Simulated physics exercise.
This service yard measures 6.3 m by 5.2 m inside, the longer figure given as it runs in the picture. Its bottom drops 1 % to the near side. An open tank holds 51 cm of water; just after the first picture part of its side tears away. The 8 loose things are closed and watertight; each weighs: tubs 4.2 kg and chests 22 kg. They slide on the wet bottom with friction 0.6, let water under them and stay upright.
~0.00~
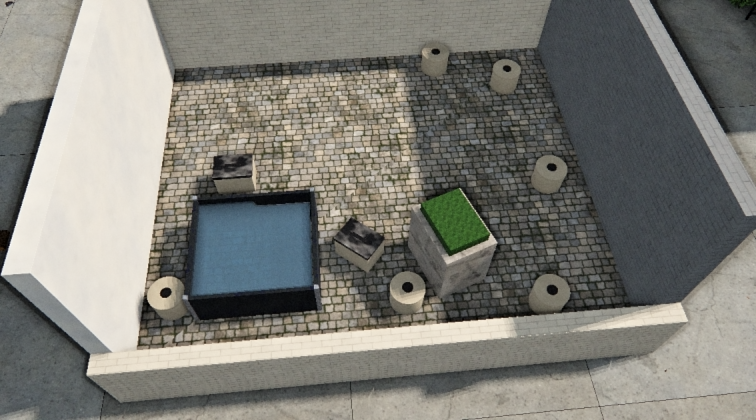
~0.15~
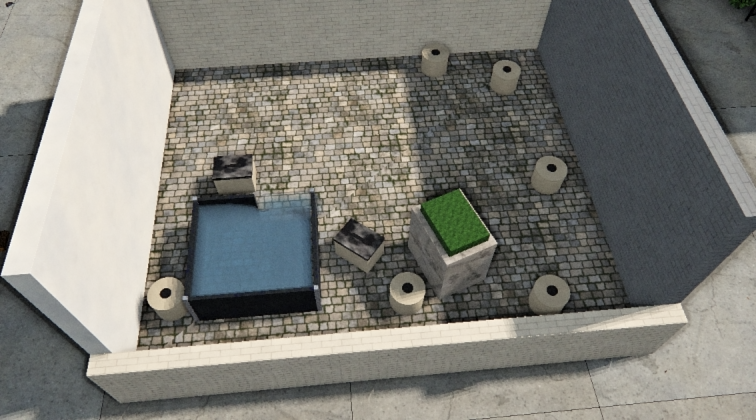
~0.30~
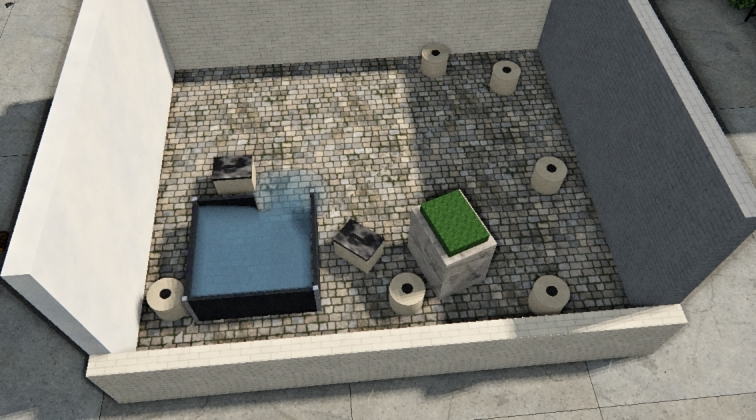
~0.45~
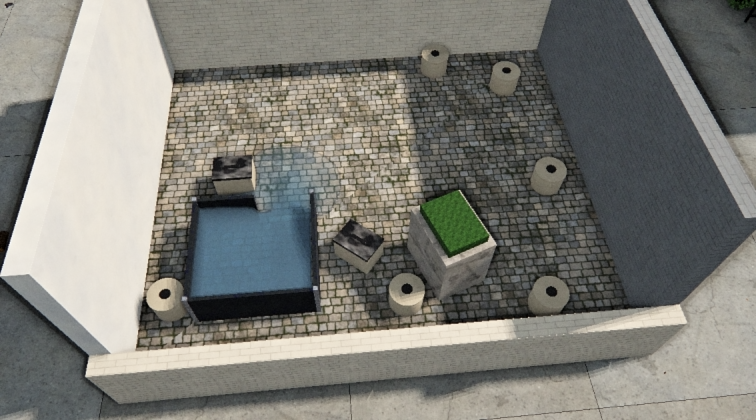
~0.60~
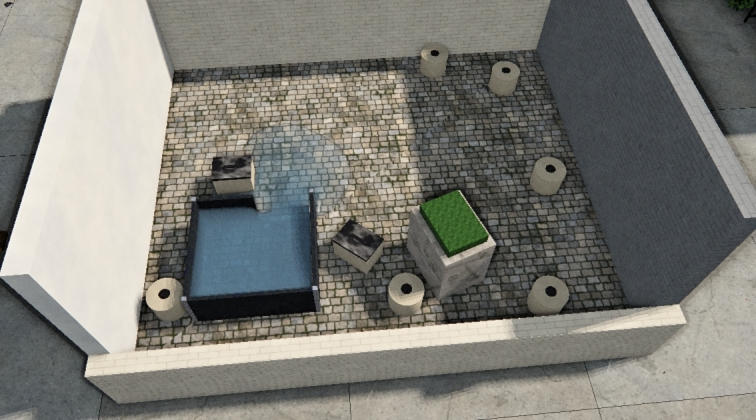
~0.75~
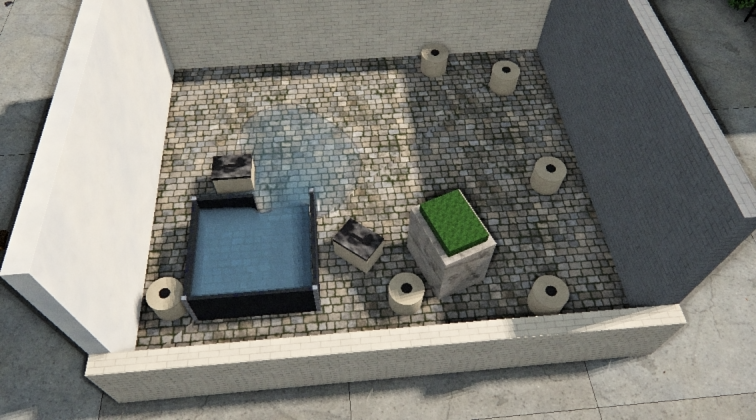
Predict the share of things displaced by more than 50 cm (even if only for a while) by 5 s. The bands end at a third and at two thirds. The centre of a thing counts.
Share: Not even a third.
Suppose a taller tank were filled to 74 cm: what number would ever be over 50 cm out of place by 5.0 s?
In that case 4 of them.
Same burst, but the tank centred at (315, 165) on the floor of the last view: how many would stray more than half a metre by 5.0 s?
Then 3.
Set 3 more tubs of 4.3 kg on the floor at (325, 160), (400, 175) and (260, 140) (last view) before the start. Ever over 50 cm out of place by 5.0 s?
In that order: Past it, under, past it.
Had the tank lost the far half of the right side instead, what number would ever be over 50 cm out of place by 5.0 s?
Then 3.
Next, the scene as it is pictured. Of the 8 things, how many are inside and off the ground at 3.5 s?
1 of them.
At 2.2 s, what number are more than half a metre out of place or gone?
0 of them.
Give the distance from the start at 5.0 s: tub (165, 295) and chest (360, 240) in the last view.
In turn: 0 cm, 0 cm.
After 1.1 s 0 of 8 are over 50 cm from their spots; 0 afloat.
After 2.2 s 0 of 8 are over 50 cm from their spots; 0 afloat.
After 3.5 s 1 of 8 are over 50 cm from their spots; 1 afloat.
After 5.0 s 2 of 8 are over 50 cm from their spots, and 2 have been at some point; 2 afloat.
